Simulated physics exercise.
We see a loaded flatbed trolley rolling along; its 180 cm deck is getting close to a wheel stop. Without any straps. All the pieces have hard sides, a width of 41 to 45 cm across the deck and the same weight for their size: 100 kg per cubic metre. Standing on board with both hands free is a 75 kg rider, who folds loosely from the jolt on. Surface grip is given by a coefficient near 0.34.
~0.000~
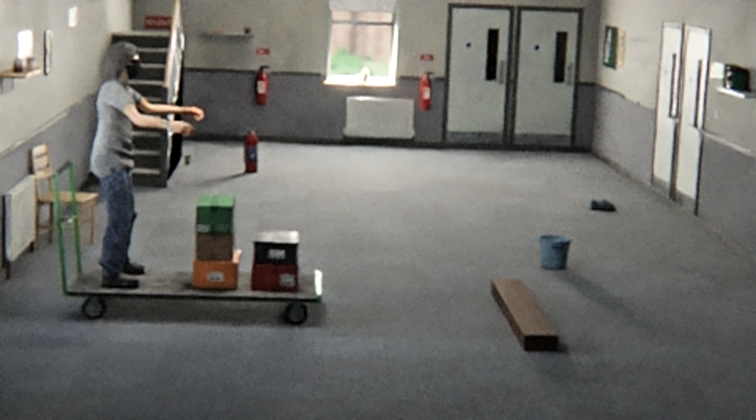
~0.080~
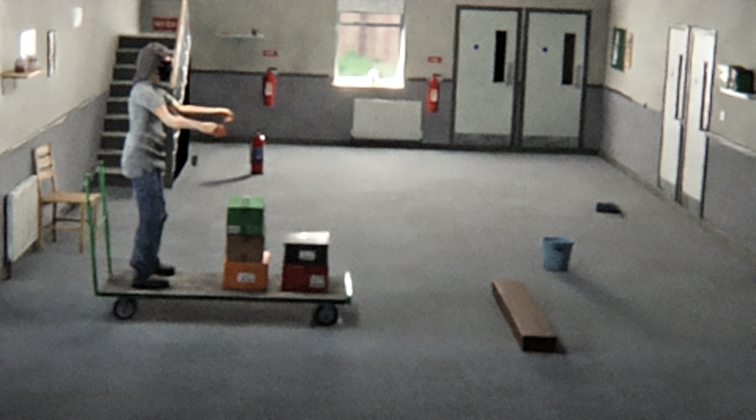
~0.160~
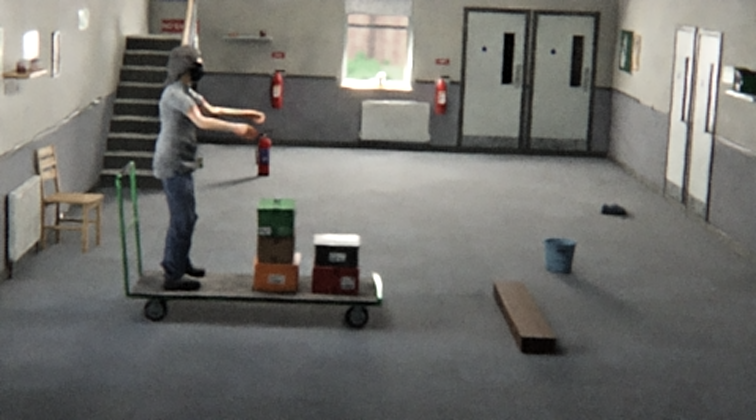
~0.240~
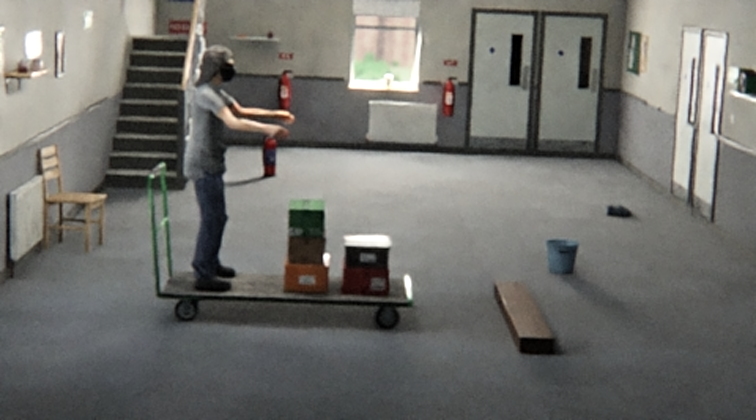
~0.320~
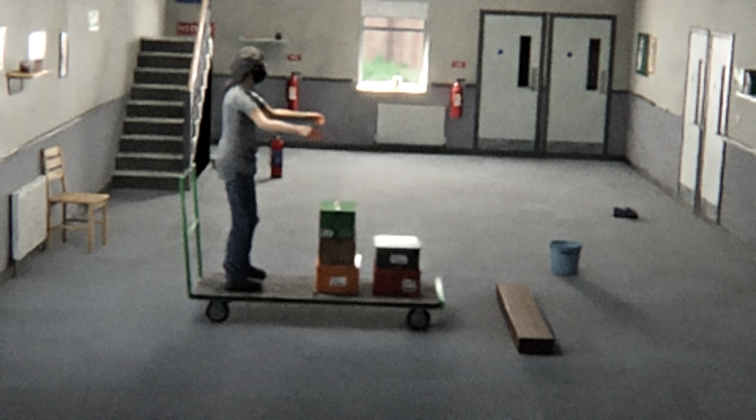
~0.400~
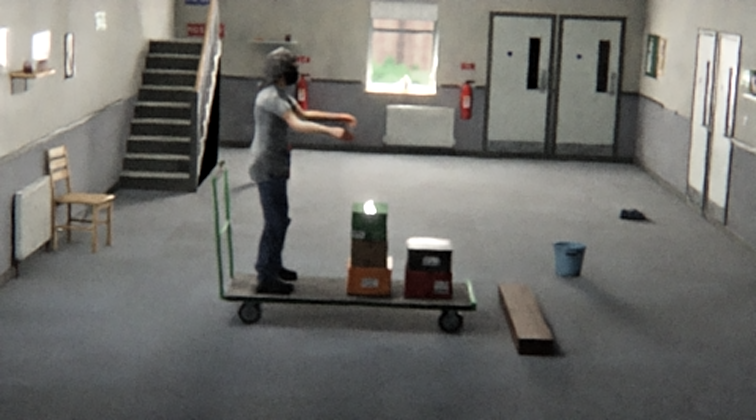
A flatbed trolley carrying a standing rider and stacked boxes rolls right toward a wooden beam.
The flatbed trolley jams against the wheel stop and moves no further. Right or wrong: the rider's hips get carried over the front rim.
Right.
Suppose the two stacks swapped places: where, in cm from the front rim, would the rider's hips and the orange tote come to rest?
Result: Hips at 150 past, orange at 40 past.
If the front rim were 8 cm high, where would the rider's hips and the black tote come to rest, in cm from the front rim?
Both clear the rim - hips by 30 cm, black by 170 cm.
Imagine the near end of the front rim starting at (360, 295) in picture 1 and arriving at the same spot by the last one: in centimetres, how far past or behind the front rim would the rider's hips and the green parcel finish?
Rest positions - hips: 60 behind; green: 40 past.
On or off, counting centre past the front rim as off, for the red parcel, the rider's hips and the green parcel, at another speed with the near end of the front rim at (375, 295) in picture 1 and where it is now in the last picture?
Result: Red kept; hips kept; green lost.
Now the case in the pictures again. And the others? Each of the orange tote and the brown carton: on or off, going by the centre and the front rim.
End result - orange: Stays; brown: Goes over.
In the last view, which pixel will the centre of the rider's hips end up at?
Roughly pixel (713, 320).
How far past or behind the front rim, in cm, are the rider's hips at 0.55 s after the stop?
Behind the rim by about 35 cm.
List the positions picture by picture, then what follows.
In the first frame, hips (112, 158), green parcel (215, 214), rim corner (319, 298); 151 cm short of the stop.
In the second frame, hips (143, 159), green parcel (246, 216), rim corner (350, 300); 128 cm short of the stop.
In the third frame, hips (174, 160), green parcel (276, 217), rim corner (380, 301); 105 cm short of the stop.
In the fourth frame, hips (205, 161), green parcel (307, 218), rim corner (411, 303); 82 cm short of the stop.
In the fifth frame, hips (236, 162), green parcel (338, 219), rim corner (442, 304); 59 cm short of the stop.
In the sixth frame, hips (268, 164), green parcel (369, 221), rim corner (474, 306); 36 cm short of the stop. Speed about 2.9 m/s.
The wheels strike at 0.53 s.
After 0.78 s the rider's hips are 85 cm behind the rim, near (412, 204) in the last picture's view.
After 1.08 s the rider's hips are 34 cm behind the rim, near (480, 219) in the last picture's view.
After 1.53 s the rider's hips are 49 cm past the rim, near (588, 261) in the last picture's view.
When all is still (4.5 s), past the rim, red parcel, brown carton, green parcel, black tote and the rider's hips; behind it, orange tote.
